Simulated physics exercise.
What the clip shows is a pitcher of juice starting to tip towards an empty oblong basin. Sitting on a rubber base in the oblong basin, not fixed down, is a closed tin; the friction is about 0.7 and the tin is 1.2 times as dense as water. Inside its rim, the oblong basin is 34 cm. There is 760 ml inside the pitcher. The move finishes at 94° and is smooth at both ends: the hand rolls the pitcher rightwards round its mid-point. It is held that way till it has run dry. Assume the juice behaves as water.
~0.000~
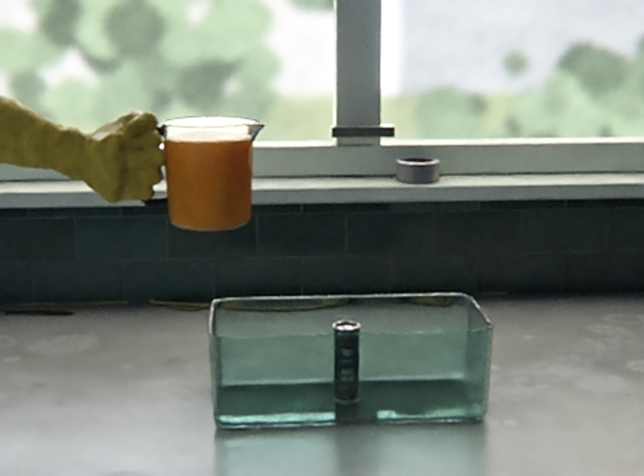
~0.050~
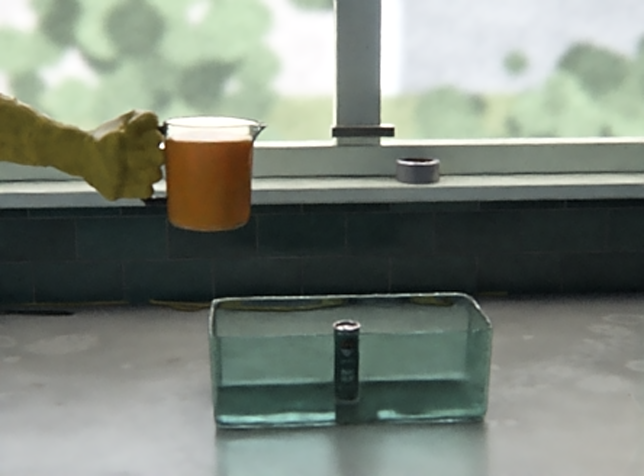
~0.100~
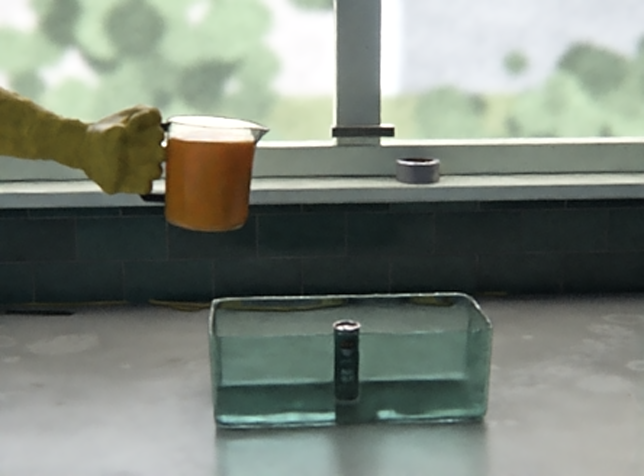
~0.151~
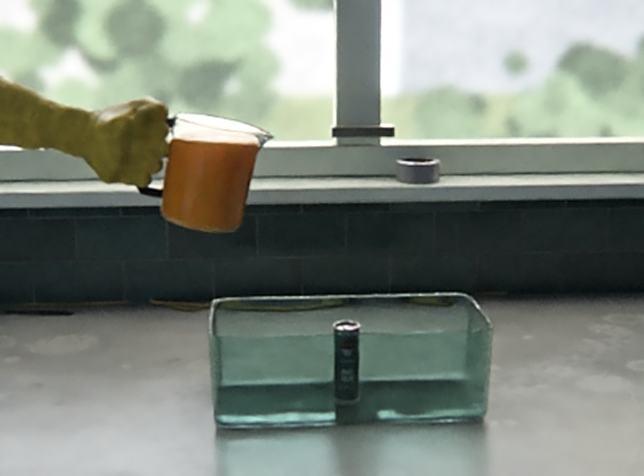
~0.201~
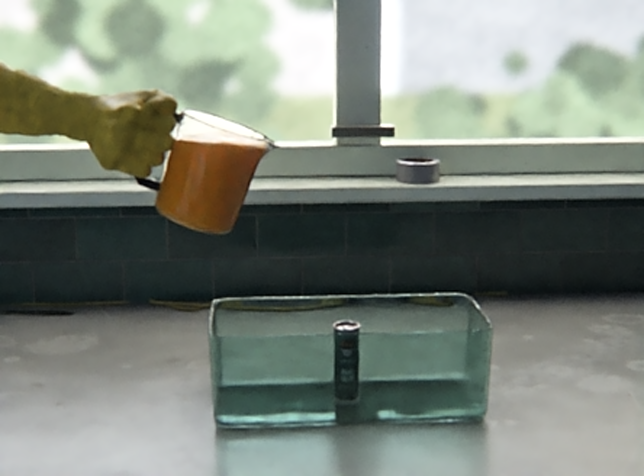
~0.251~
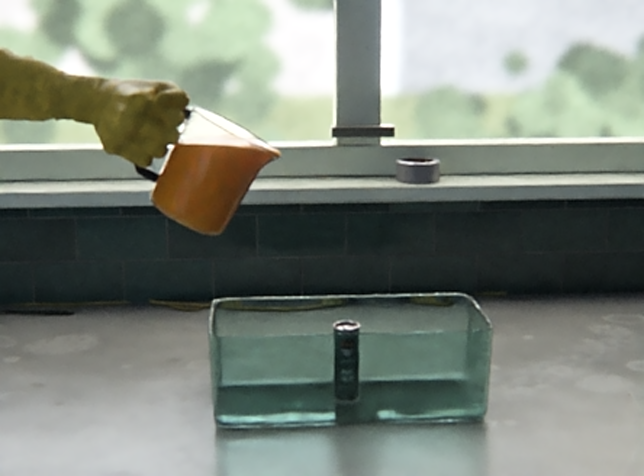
A glass pitcher of orange-brown juice, gripped by a yellow-green gloved hand at the left, hangs upright above a grey counter, seen level from the front before a bright window. Below it stands an oblong basin of greenish glass with a small dark tin upright in its middle, and a small grey ring rests on the sill. The hand gradually rolls the pitcher rightwards into a clear slant, while everything else stays still.
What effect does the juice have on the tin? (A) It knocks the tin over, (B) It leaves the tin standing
A, it knocks the tin over.
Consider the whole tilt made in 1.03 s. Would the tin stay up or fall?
The tin tumbles.
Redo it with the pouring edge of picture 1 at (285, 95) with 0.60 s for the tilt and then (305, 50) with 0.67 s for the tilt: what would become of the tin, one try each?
Try 1: Still standing; try 2: Still standing.
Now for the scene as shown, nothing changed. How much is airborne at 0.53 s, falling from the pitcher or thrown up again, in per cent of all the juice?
26 per cent.
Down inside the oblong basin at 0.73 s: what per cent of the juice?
Some 50 per cent.
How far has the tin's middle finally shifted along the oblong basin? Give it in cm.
It finishes around 11.5 cm from where it began.
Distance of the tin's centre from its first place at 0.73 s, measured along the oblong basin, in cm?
Close to 1 cm.
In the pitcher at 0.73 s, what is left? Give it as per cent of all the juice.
I reckon near 26 per cent still sits there.
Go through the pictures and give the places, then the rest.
In the first picture, it leans 0°; its right rim is at (267, 123); the juice meets the walls at (166, 137) and (252, 136); the oblong basin's rim runs from (211, 319) to (481, 313); the tin's top is at (346, 329).
In the second picture, it leans 1°; its right rim is at (268, 124); the juice meets the walls at (167, 136) and (252, 137).
In the third picture, it leans 5°; its right rim is at (271, 128); the juice meets the walls at (169, 136) and (255, 138).
In the fourth picture, it leans 11°; its right rim is at (275, 135); the juice meets the walls at (171, 137) and (259, 140).
In the fifth picture, it leans 19°; its right rim is at (280, 145); the juice meets the walls at (173, 145) and (267, 143).
In the sixth picture, it leans 29°; its right rim is at (283, 157); the juice meets the walls at (168, 160) and (273, 147).
After 0.53 s the tilt is 84° and 66 per cent is still to pour; the tin stands where it began.
After 0.73 s the tilt is 94° and 27 per cent is still to pour; the tin stands 1 cm from where it began.
After 0.94 s the tilt is 94° and 9 per cent is still to pour; the tin leans 29°.
After 1.17 s the tilt is 94° and 3 per cent is still to pour; the tin lies on its side.
In the end the tin lies on its side.
